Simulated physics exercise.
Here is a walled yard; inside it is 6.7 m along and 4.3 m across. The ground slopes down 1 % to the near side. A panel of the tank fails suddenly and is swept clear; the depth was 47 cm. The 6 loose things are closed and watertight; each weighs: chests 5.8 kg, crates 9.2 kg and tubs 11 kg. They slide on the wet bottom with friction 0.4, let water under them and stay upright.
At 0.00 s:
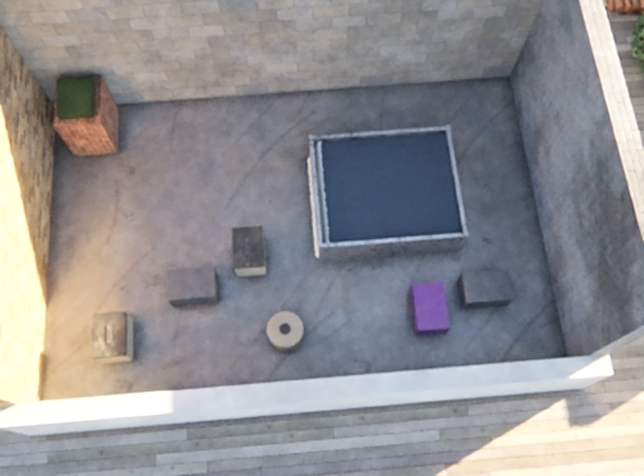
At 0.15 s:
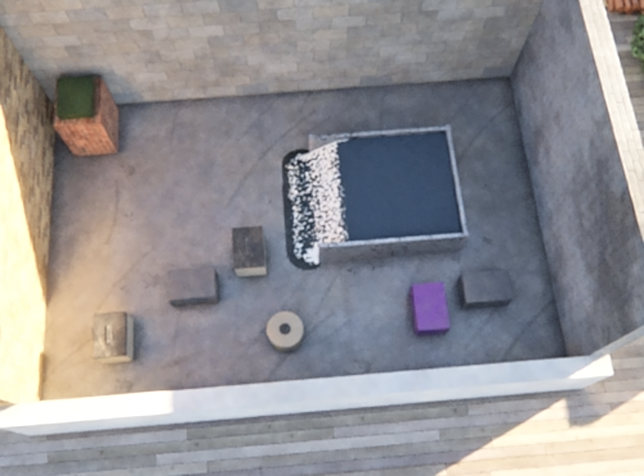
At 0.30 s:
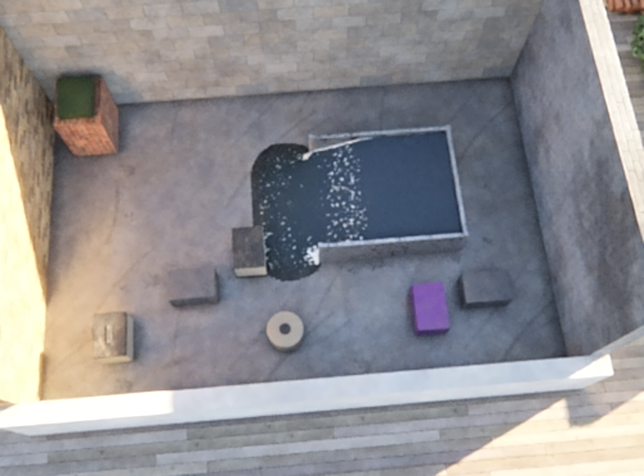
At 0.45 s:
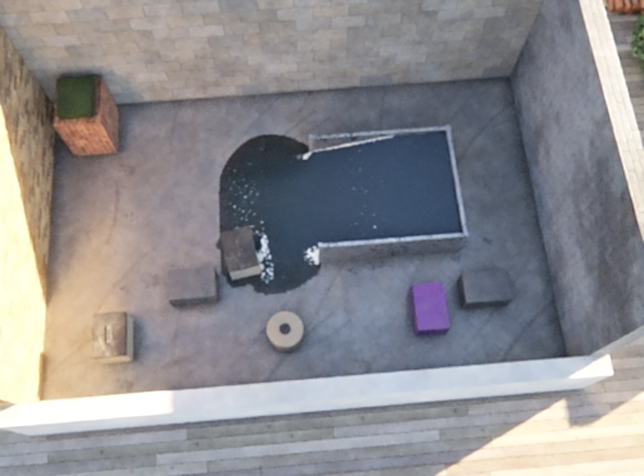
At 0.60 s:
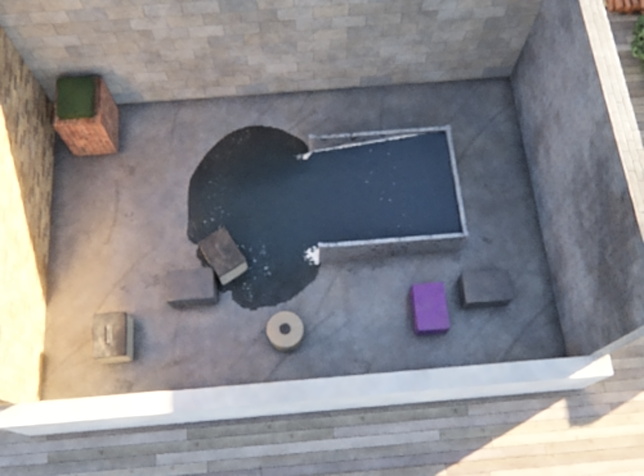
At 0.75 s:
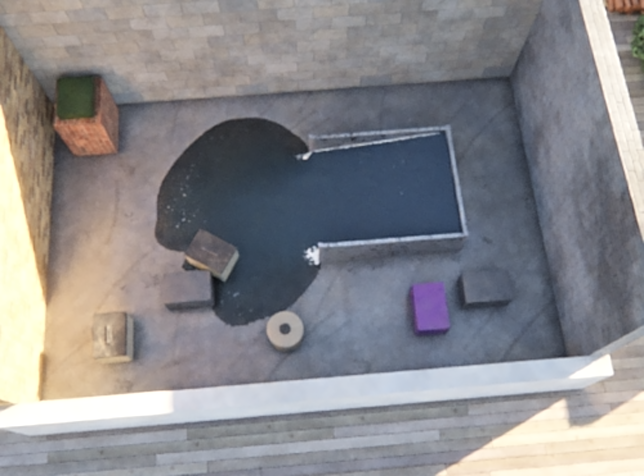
Dark water pours from the tank's left side, spreads across the yard and shifts two blocks.
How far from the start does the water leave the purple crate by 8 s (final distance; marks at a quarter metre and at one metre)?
The purple crate is nudged along.
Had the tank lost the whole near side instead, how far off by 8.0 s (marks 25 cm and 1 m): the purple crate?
In that case the purple crate ends far away.
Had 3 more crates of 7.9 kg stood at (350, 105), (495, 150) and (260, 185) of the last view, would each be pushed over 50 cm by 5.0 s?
In that order: Short of it, under, more.
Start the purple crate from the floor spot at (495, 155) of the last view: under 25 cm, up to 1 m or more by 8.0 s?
It barely shifts.
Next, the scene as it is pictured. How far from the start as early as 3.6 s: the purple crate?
Roughly 0 cm by then.
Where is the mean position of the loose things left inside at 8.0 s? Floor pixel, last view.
At about (379, 315).
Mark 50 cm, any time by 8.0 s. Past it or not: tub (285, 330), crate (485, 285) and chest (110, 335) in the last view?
In that order: Over, under, over.
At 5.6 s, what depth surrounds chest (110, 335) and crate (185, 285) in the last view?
About 11 and 8 cm.
After 1.6 s the purple crate is near (431, 306), 0.0 m from its start, aground; 1 afloat.
After 3.6 s the purple crate is near (431, 306), 0.0 m from its start, aground; 3 afloat.
After 5.6 s the purple crate is near (431, 306), 0.0 m from its start, aground; 3 afloat.
After 8.0 s the purple crate is near (479, 310), 0.6 m from its start, afloat; 4 afloat.
